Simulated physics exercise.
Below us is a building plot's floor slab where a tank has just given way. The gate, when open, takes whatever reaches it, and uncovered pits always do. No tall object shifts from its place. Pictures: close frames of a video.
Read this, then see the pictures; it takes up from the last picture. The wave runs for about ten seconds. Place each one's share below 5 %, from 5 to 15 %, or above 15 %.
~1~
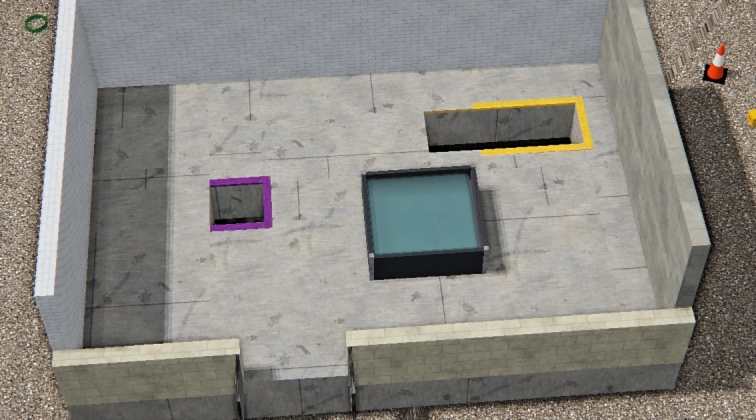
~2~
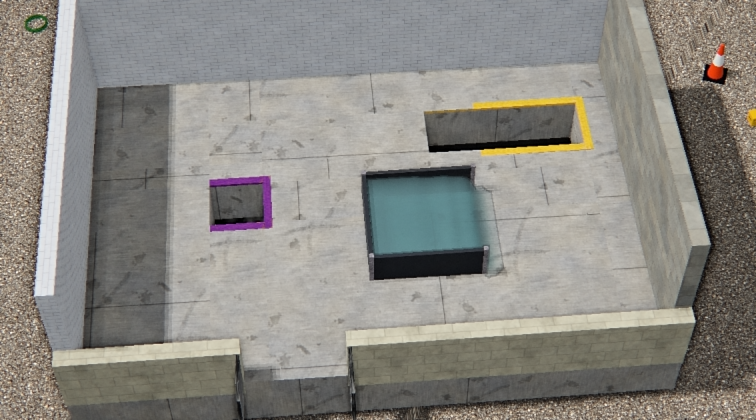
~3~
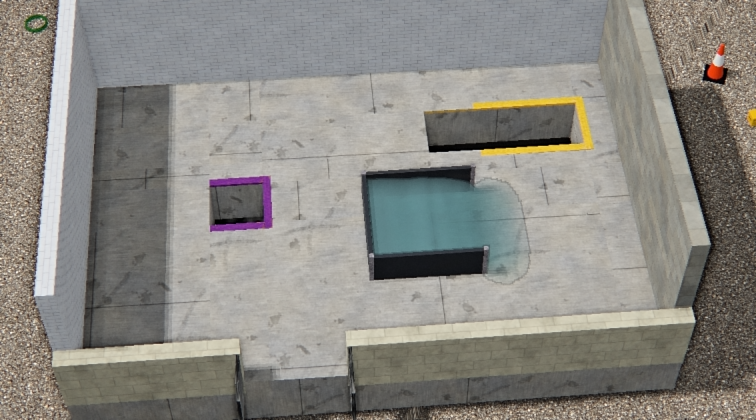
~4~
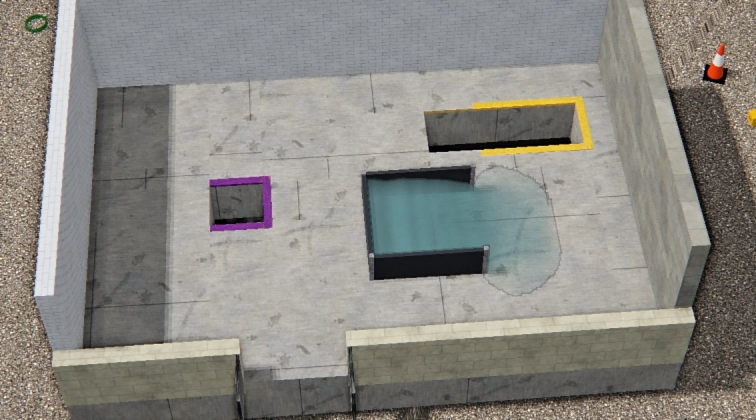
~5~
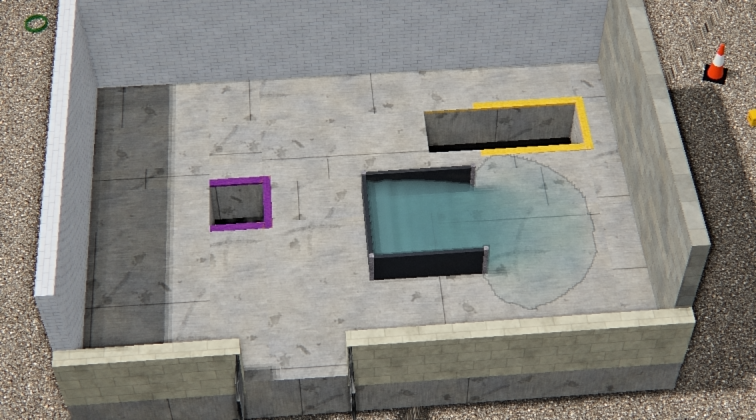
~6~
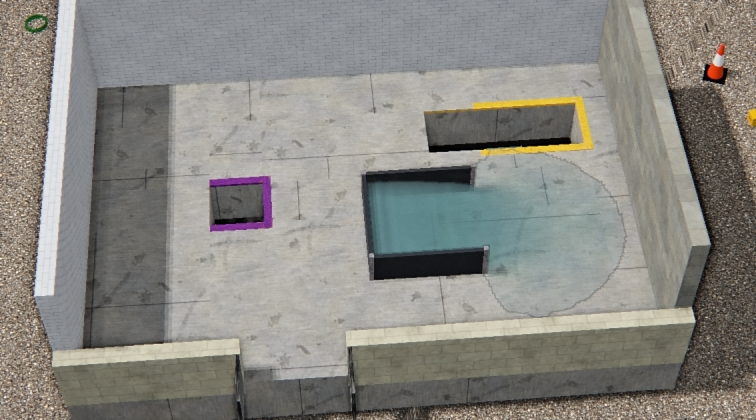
Placed: The gate lands below 5 %; the purple pit lands below 5 %; the yellow pit lands above 15 %.
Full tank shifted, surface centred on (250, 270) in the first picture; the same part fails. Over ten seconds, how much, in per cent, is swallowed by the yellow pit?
Result, yellow pit: 50 percent after ten seconds.
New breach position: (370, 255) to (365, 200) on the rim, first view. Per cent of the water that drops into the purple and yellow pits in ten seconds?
In percent: Purple 25, yellow 0.
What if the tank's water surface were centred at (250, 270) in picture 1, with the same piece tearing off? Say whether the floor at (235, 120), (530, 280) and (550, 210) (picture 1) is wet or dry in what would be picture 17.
Well, first one stays dry, second one got wet, third one got wet.
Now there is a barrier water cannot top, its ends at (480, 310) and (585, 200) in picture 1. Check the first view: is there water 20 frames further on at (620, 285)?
Soaked.
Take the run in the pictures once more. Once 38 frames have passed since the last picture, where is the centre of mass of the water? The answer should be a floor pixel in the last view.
Somewhere around (511, 238) in the last view.
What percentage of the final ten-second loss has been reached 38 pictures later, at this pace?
Near 60 in a hundred.
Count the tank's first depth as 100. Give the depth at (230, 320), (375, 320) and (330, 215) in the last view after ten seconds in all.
The depth comes out near 4, 6 and 2 per cent.
A moment on, water covers 20 % of the floor; the gate 0 %, the purple pit 0 %, the yellow pit 1 %.
Next, water covers 20 % of the floor; the gate 0 %, the purple pit 0 %, the yellow pit 3 %.
Then, water covers 25 % of the floor; the gate 0 %, the purple pit 0 %, the yellow pit 11 %.
Later, water covers 45 % of the floor; the gate 0 %, the purple pit 0 %, the yellow pit 25 %.
In the end, water covers 50 % of the floor; the gate 2 %, the purple pit 1 %, the yellow pit 39 %.
